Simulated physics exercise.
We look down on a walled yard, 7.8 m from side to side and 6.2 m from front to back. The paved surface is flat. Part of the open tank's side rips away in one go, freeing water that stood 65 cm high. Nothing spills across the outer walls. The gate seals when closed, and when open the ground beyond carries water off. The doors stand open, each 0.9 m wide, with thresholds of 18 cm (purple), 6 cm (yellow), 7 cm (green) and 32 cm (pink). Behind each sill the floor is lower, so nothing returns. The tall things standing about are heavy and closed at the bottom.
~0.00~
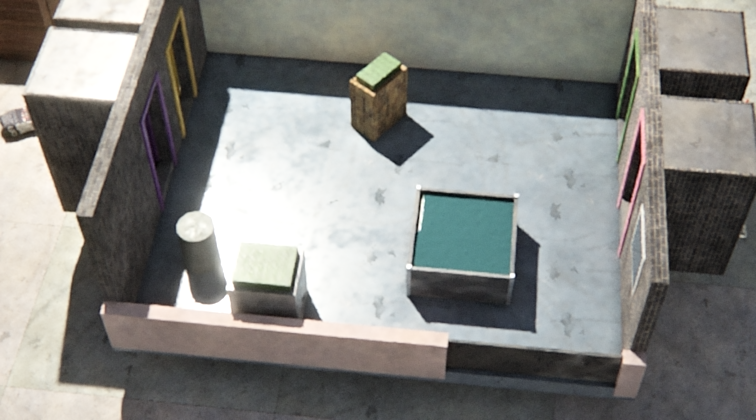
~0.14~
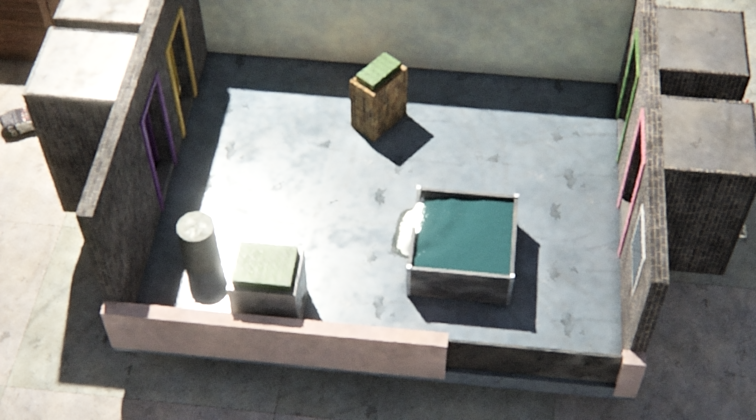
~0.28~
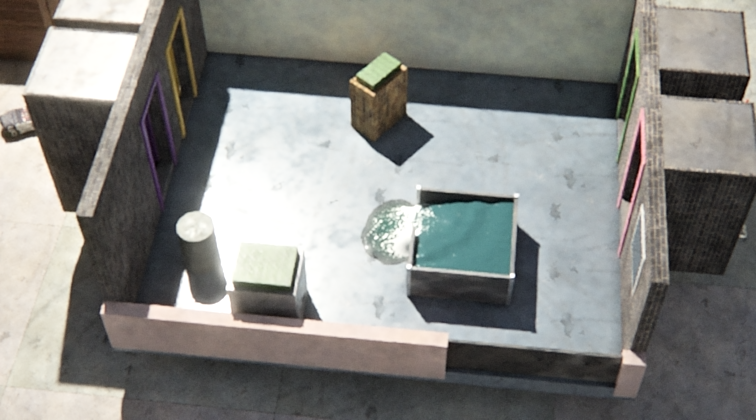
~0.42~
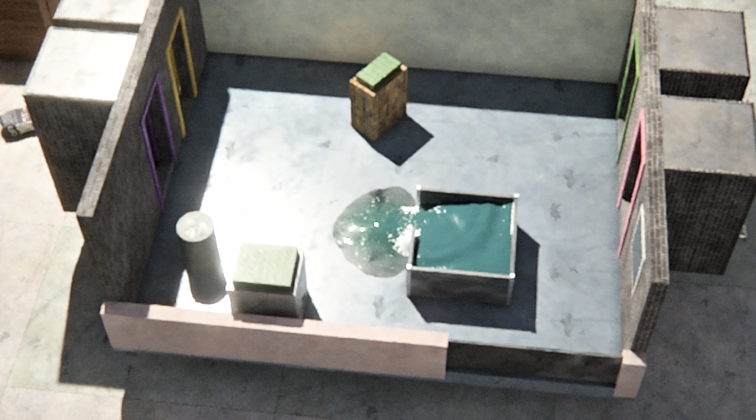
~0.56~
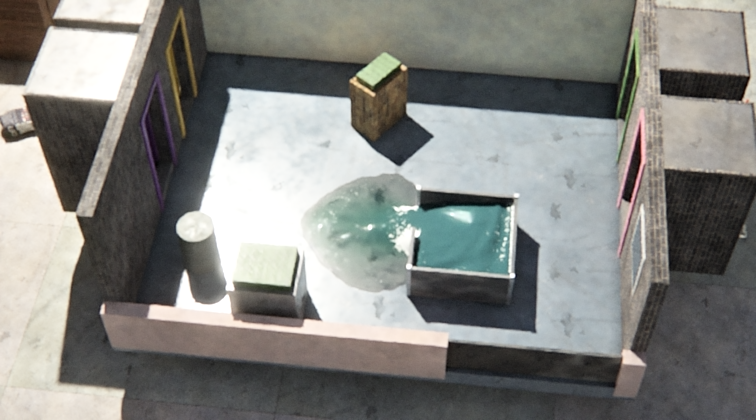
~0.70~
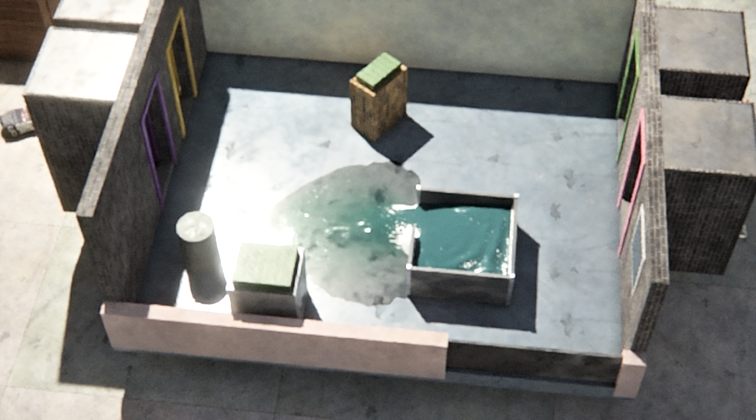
Water bursts from the left side of an open tank and spreads leftward across the paved yard.
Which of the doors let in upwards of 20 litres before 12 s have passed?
Door by door: At the purple door it does not reach the limit; at the yellow door it goes over the limit; at the green door it keeps below the limit; at the pink door it keeps below the limit.
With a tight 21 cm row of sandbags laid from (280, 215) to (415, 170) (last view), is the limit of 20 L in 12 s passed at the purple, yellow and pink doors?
Against that limit: Purple not over, yellow under, pink not over.
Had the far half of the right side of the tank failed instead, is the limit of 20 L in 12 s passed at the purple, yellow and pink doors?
Against that limit: Purple not over, yellow under, pink not over.
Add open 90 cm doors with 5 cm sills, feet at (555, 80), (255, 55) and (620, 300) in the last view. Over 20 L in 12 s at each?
In that order: Below, above, under.
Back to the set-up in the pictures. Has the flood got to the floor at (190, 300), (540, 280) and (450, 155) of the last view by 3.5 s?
In turn: Wet, not reached, dry.
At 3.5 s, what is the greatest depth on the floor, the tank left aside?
Roughly 20 cm.
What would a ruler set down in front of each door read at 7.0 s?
Depths in cm: Purple 7, yellow 8, green 0, pink 0.
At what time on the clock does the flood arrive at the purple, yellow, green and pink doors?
Arrival: Purple 1.4 s, yellow 2.0 s, green 10.0 s, pink not within the 12 s.
After 1.4 s water covers 25 % of the floor and is deepest (28 cm) near (404, 233); purple door 2 cm at the sill, 0 L in, yellow door not reached, green door not reached, pink door not reached.
After 2.2 s water covers 40 % of the floor and is deepest (21 cm) near (223, 270); purple door 18 cm at the sill, 0 L in, yellow door 10 cm at the sill, 0 L in, green door not reached, pink door not reached.
After 3.5 s water covers 45 % of the floor and is deepest (20 cm) near (205, 62); purple door 12 cm at the sill, 0 L in, yellow door 10 cm at the sill, 21 L in, green door not reached, pink door not reached.
After 7.0 s water covers 55 % of the floor and is deepest (10 cm) near (360, 110); purple door 7 cm at the sill, 0 L in, yellow door 8 cm at the sill, 35 L in, green door not reached, pink door not reached.
After 12.0 s water covers 85 % of the floor and is deepest (7 cm) near (205, 62); purple door 5 cm at the sill, 0 L in, yellow door 5 cm at the sill, 40 L in, green door 4 cm at the sill, 0 L in, pink door not reached.
